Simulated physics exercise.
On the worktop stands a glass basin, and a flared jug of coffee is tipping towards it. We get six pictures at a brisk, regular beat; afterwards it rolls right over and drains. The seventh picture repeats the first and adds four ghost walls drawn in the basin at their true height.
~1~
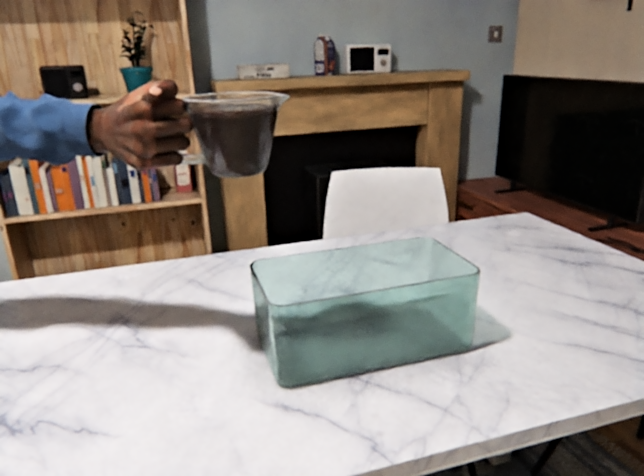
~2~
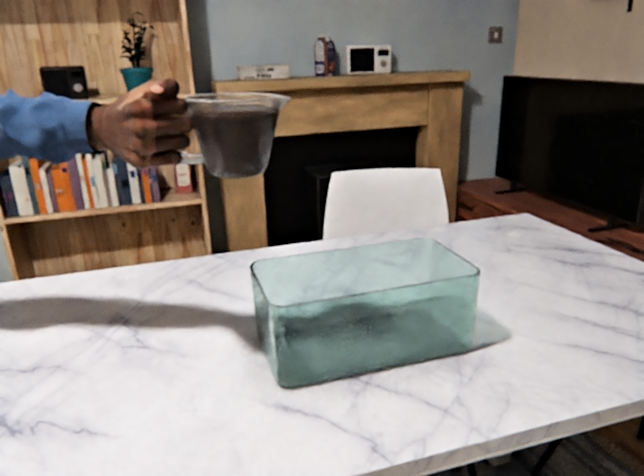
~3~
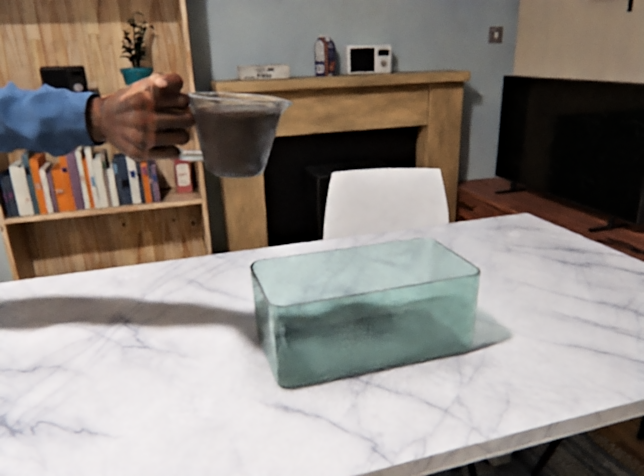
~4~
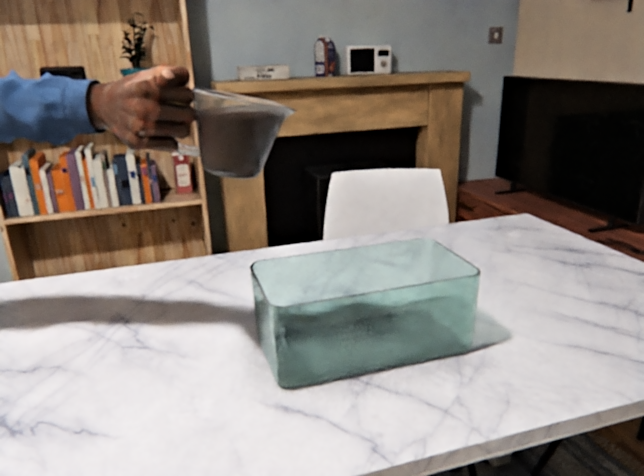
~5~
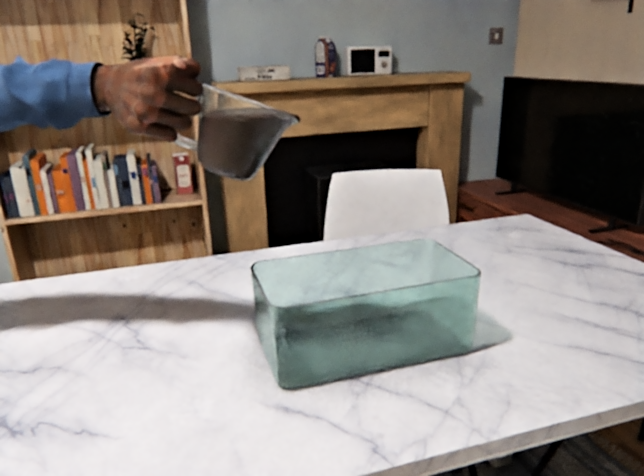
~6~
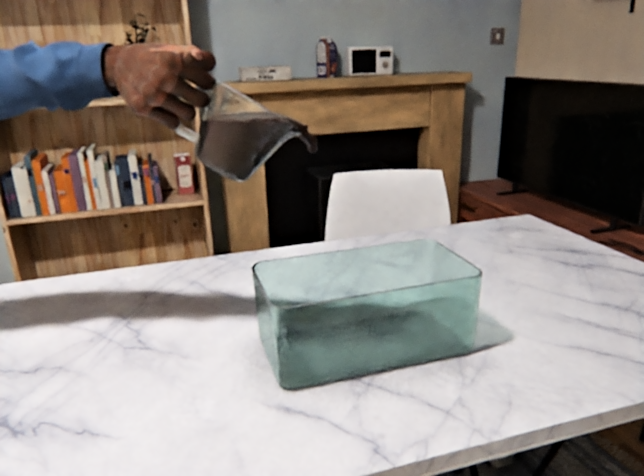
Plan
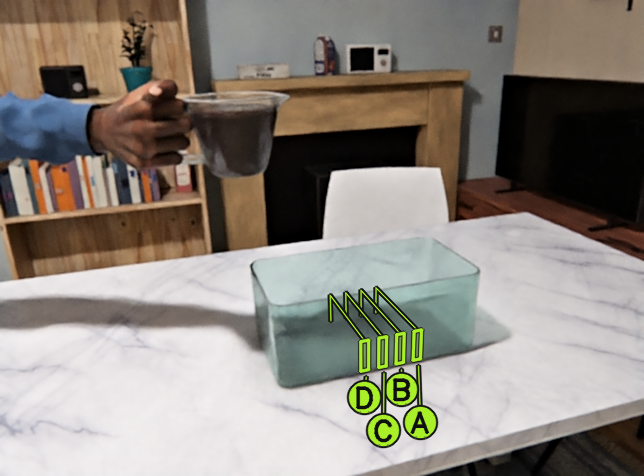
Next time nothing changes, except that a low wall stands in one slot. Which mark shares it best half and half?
Take D.
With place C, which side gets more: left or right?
The left one.
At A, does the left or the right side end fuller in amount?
More ends on the left.
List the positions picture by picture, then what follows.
In the first frame, upright, lip at (288, 96); basin from (275, 386) to (470, 345); nothing has left yet.
In the second frame, upright, lip at (289, 98); nothing has left yet.
In the third frame, tipped about 6°, lip at (292, 102); nothing has left yet.
In the fourth frame, tipped about 13°, lip at (295, 110); nothing has left yet.
In the fifth frame, tipped about 22°, lip at (298, 121); coffee is over the lip, down to (298, 121).
In the sixth frame, tipped about 34°, lip at (300, 134); coffee is over the lip, down to (312, 149).
In lime, A at (418, 365); B at (401, 369); C at (384, 373); D at (366, 376).
If A is chosen, about 93 % ends left of the wall and 5 % right of it.
If B is chosen, about 91 % ends left of the wall and 5 % right of it; 3 % is lost outside.
If C is chosen, about 82 % ends left of the wall and 14 % right of it; 4 % is lost outside.
If D is chosen, about 47 % ends left of the wall and 52 % right of it.
